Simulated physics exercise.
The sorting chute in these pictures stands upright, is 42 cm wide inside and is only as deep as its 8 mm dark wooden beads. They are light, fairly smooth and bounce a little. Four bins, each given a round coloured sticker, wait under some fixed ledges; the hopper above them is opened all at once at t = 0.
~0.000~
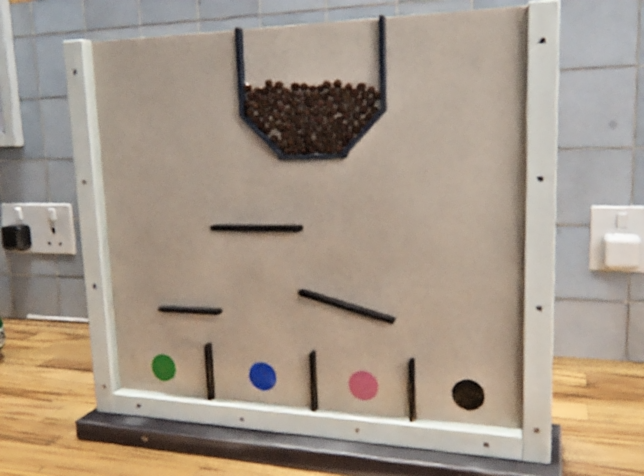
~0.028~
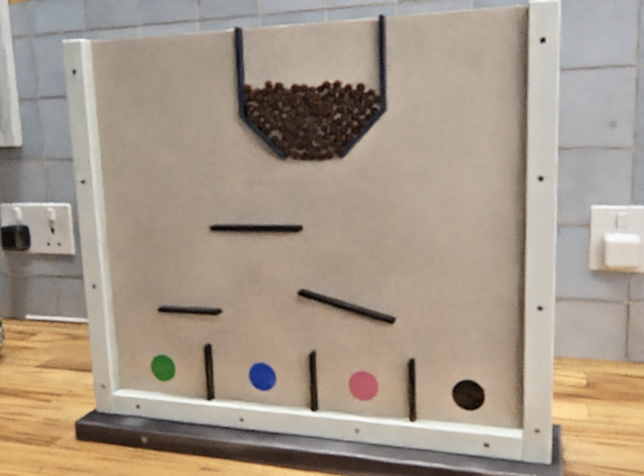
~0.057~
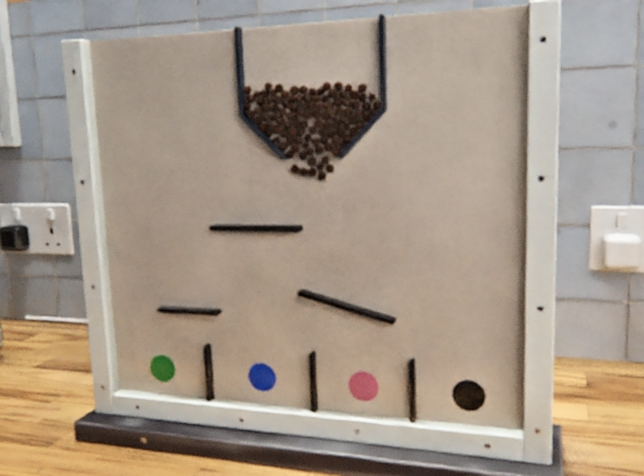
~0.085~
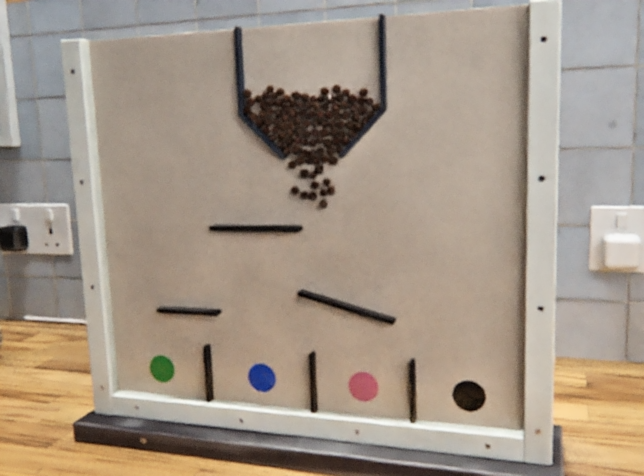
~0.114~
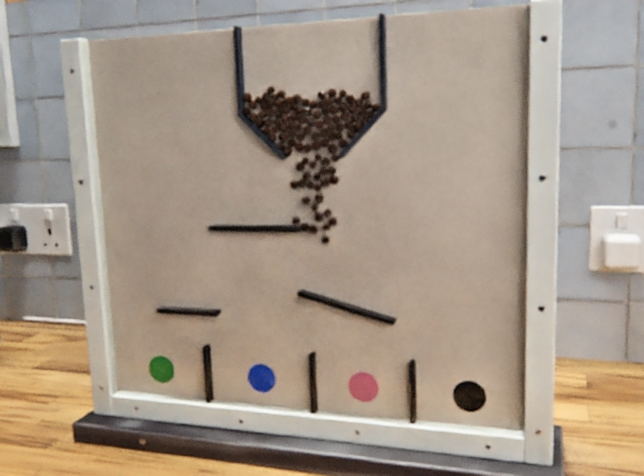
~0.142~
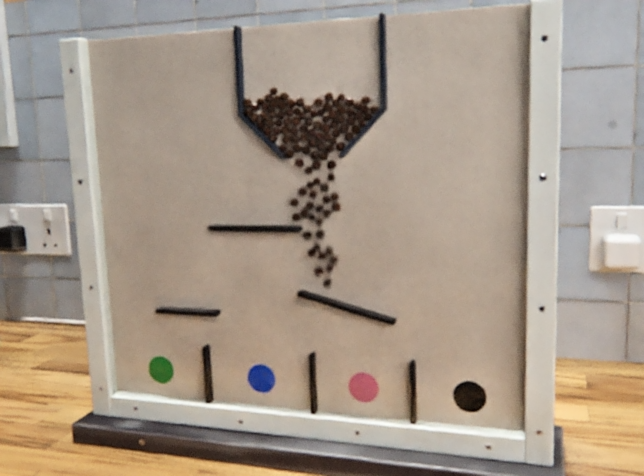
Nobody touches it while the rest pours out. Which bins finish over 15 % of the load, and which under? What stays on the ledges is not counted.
Green bin under, pink bin under, black bin over, blue bin over 15 %.
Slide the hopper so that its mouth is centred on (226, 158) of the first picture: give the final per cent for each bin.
Green bin: 40; pink bin: 0; black bin: 20; blue bin: 10.
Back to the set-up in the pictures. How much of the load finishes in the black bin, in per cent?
Some 70 per cent.
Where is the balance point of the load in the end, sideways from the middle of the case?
Some 10 cm right of it.
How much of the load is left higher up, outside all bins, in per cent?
Some 10 per cent.
After 0.24 s 55 % have left the hopper; down in the bins, nothing yet.
After 0.55 s 100 % have left the hopper; down in the bins, black 30 %, blue 15 %.
All still by 1.7 s, green 0 %, pink 0 %, black 70 %, blue 20 %, left higher up 10 %.
